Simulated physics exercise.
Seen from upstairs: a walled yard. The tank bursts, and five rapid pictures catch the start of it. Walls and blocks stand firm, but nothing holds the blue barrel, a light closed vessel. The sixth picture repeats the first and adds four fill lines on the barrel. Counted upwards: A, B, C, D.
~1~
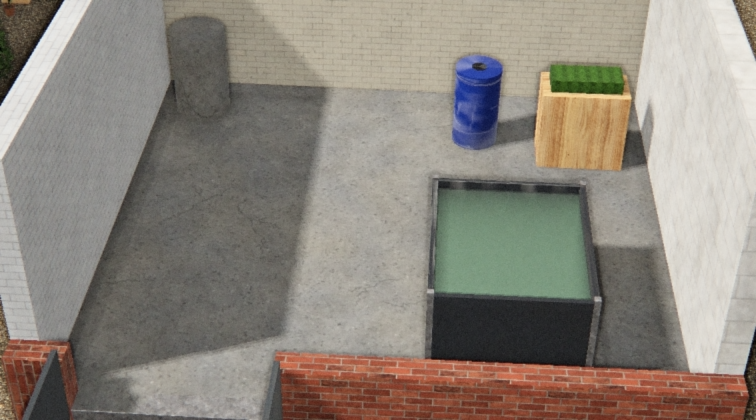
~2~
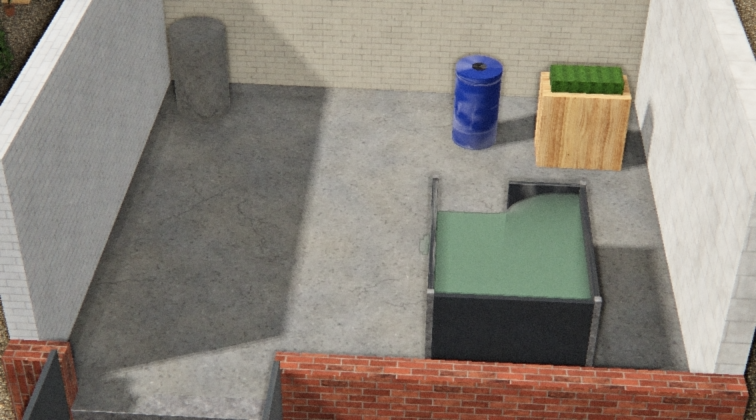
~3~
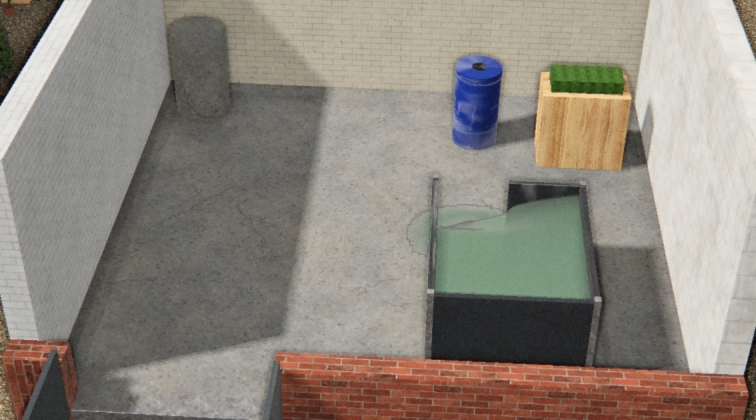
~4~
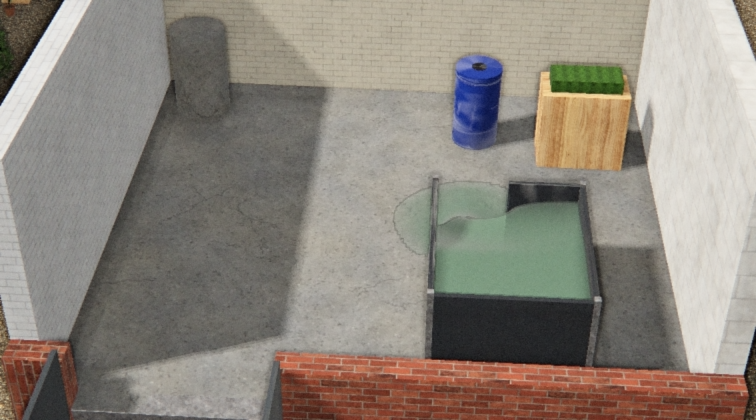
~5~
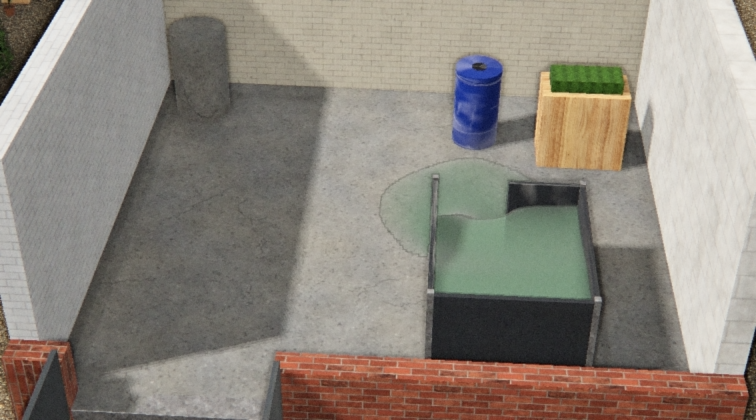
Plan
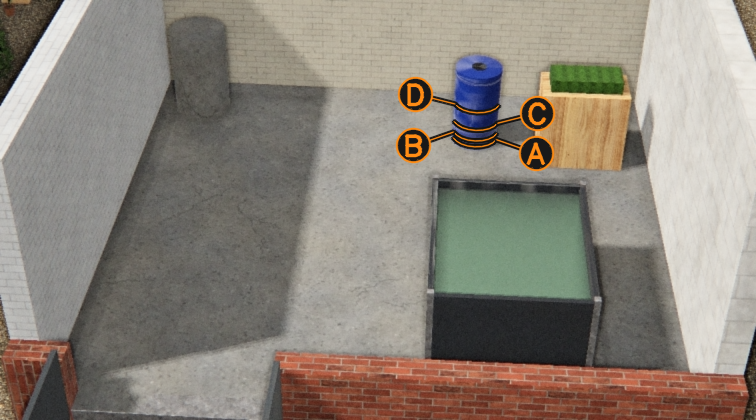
Greenish water spread out across the ground of a walled yard after a gap opened at the back left corner of a dark tank, while the blue barrel and wooden planter stayed still.
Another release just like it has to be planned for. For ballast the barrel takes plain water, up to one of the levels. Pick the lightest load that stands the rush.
Level D.
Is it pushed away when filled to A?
Yes, it does.
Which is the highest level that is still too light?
The answer is C.
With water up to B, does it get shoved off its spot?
Yes.
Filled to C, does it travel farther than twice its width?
No.
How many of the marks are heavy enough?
One of them.
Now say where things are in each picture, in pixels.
Lid of the blue barrel at (479, 67); tank full, its middle at (511, 244); open gate at (173, 351), in the first picture.
Water covers 1 % of the ground, mostly out of sight from here, in the second picture.
Water covers 3 % of the ground, mostly out of sight from here, in the third picture.
Water covers 6 % of the ground, mostly out of sight from here, in the fourth picture.
Lid of the blue barrel at (479, 67); 9 % of the ground under water, its edge towards the barrel at (466, 162), in the fifth picture.
In orange, A at (474, 146); B at (475, 140); C at (475, 130); D at (476, 112); from the bottom up A, B, C, D.
Choosing A, it is pushed about 3 times its own width away.
Choosing B, it is pushed about 3 times its own width away.
Choosing C, it is pushed about its own width away.
Choosing D, it does not move.
